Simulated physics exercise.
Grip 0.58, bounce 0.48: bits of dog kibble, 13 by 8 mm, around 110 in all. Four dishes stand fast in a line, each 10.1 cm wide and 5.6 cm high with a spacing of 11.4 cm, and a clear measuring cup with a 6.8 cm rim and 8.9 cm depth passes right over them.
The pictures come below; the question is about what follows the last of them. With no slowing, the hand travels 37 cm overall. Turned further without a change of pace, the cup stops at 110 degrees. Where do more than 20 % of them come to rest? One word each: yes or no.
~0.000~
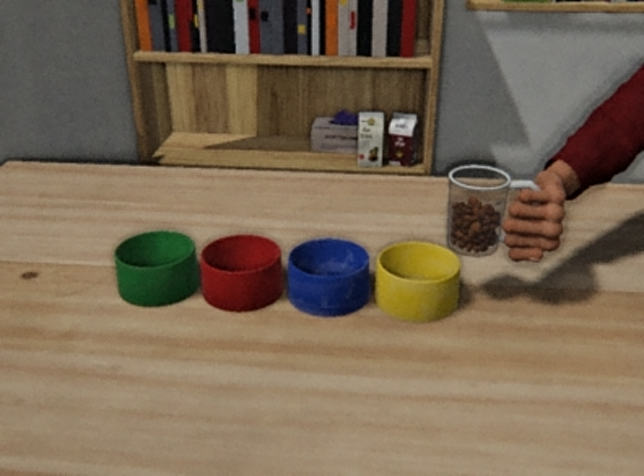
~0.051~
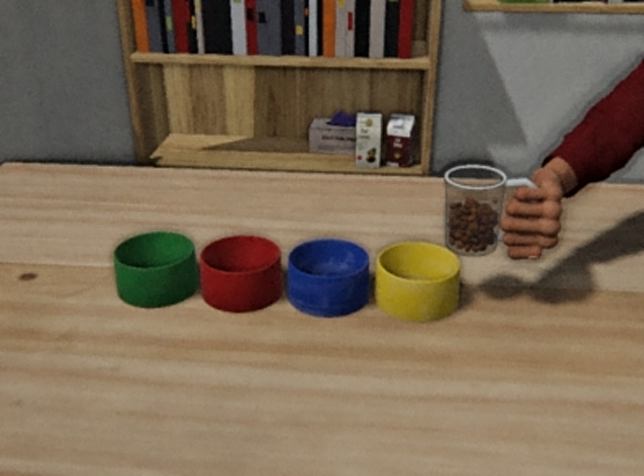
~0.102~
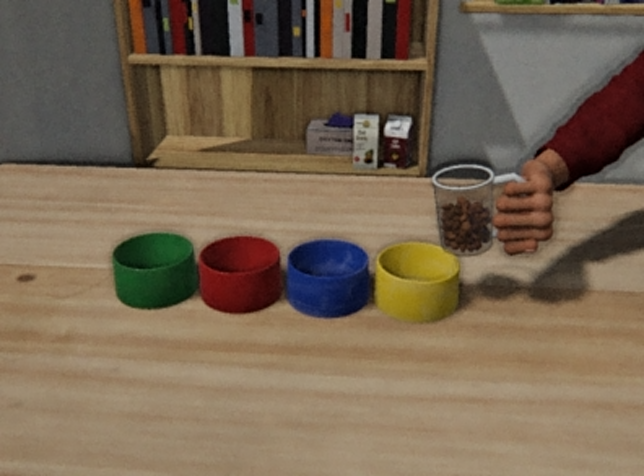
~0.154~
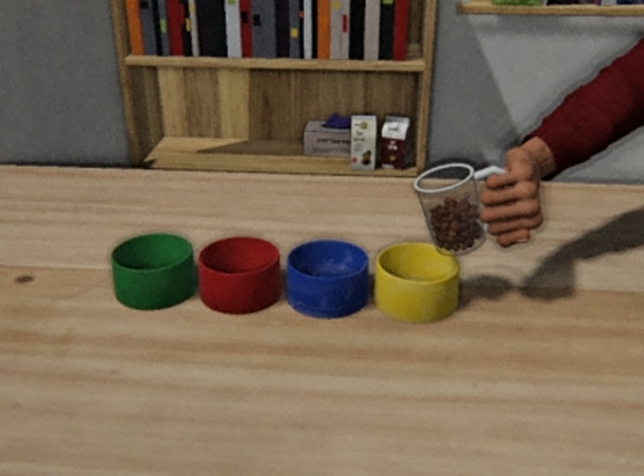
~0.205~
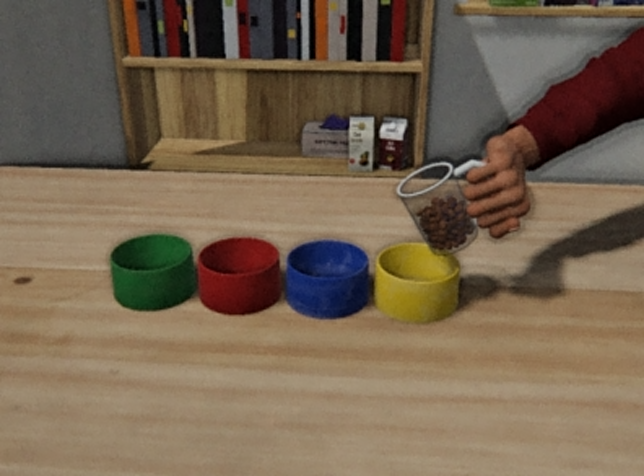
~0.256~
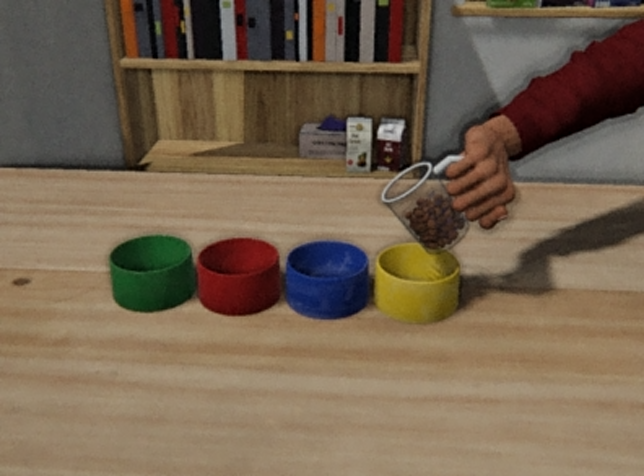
Red: Yes; blue: No; green: Yes; yellow: No; counter: No.
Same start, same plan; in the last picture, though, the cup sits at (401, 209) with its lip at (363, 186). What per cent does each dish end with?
It'd finish with red at 0, blue at 0, green at 100 and yellow at 0.
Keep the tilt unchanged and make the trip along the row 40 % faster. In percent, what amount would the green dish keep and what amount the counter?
Green 90, counter 0.
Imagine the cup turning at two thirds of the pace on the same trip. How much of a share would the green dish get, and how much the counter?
Shares: Green 90, counter 0.
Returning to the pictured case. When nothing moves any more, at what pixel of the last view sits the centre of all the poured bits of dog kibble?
Look around (161, 284) in the last picture.
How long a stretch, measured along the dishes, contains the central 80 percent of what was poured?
The stretch is around 14 cm long.
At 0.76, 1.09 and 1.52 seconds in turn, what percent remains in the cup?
First 90, then 45, then 10 per cent.
Then, at 0.76 s, tilt 110 degrees; cup holds 90 %, red 10 %.
After 1.09 s, tilt 110 degrees; cup holds 45 %, red 40 %.
After 1.52 s, tilt 110 degrees; cup holds 10 %, red 40 %, green 45 %.
At rest (2.5 s), red 40 %, blue 0 %, green 55 %, yellow 0 %, counter 5 %.
